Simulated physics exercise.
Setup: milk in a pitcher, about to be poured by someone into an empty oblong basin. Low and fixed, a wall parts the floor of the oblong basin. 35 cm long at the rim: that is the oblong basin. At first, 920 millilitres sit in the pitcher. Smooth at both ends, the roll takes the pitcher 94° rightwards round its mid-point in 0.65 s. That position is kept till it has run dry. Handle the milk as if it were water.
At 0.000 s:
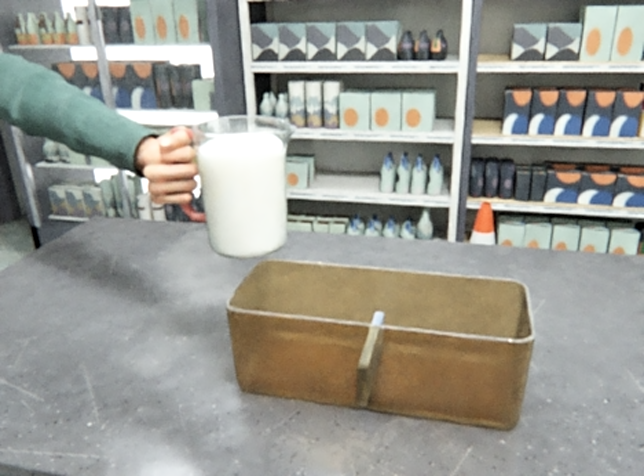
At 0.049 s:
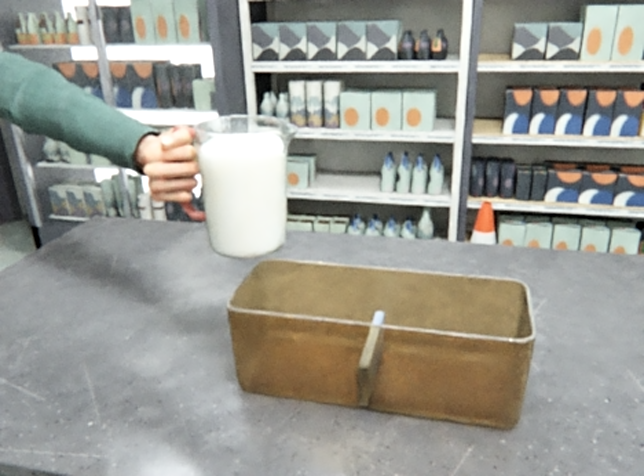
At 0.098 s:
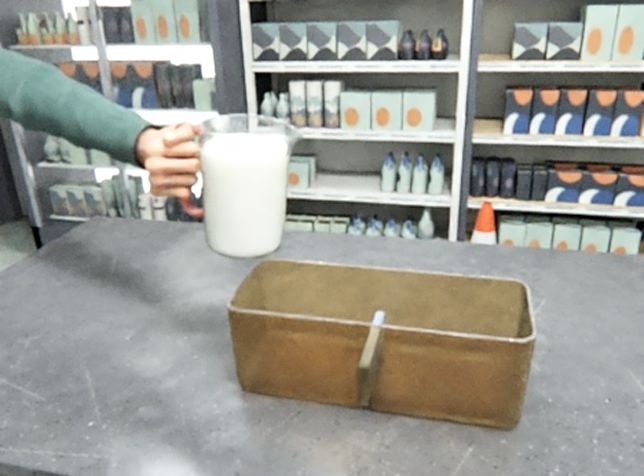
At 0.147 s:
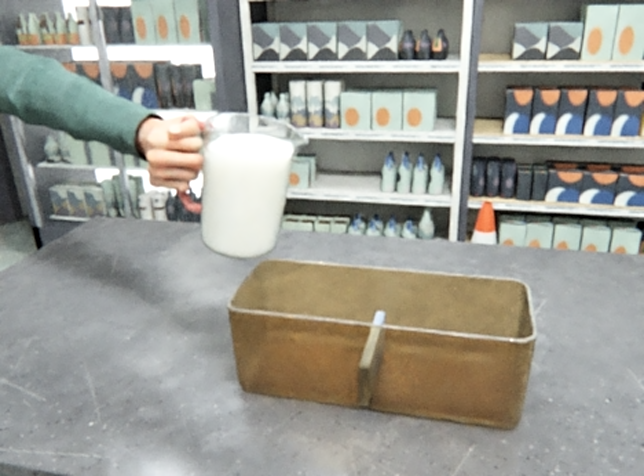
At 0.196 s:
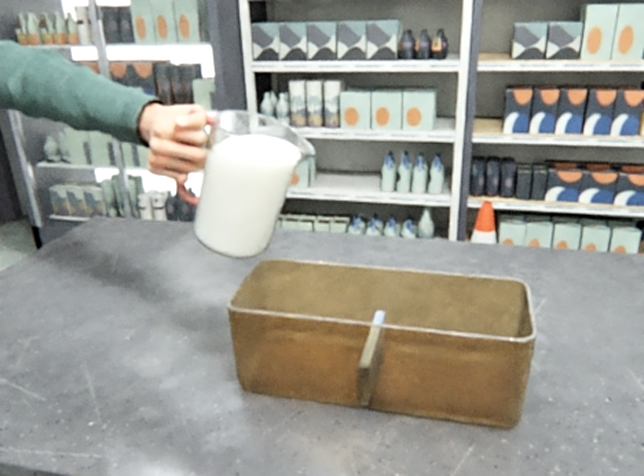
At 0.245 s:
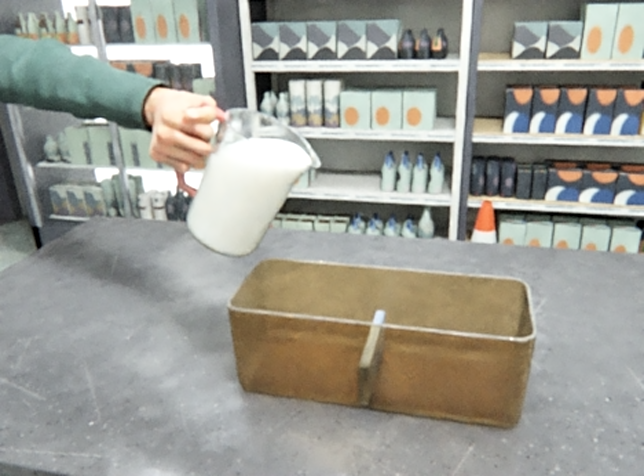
A hand in a green sleeve holds a clear pitcher of white milk at the left, above a dark grey speckled tabletop seen from slightly above by a still camera. An empty brownish oblong basin with a low dividing wall sits to the right, before shelves of boxes and bottles and an orange cone. The pitcher starts upright, then the hand tilts it smoothly rightwards, the milk shifting inside.
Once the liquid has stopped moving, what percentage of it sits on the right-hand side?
About 57 per cent.
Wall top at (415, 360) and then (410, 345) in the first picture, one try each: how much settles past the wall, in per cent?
Around 15 and 0 percent, in that order.
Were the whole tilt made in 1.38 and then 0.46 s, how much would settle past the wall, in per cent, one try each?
60 per cent first, 55 per cent second.
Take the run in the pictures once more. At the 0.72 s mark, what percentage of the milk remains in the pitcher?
Some 38 per cent.
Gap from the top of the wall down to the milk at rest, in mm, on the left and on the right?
Left side: Around 38 mm. Right side: Around 34 mm.
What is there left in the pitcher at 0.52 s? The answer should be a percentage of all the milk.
Some 74 % of it is still there.
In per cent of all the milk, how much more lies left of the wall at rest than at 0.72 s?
Change: Approx. 22 %.
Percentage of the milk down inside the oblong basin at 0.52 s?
Near 8 in a hundred.
By 0.52 s the tilt is 84° and 73 per cent is still to pour, 1 is left of the wall and 7 right of it.
By 0.72 s the tilt is 94° and 38 per cent is still to pour, 19 is left of the wall and 27 right of it.
By 0.92 s the tilt is 94° and 15 per cent is still to pour, 25 is left of the wall and 53 right of it.
By 1.15 s the tilt is 94° and 6 per cent is still to pour, 34 is left of the wall and 57 right of it.
At rest 41 per cent lies left of the wall, 57 right of it and 1 outside.
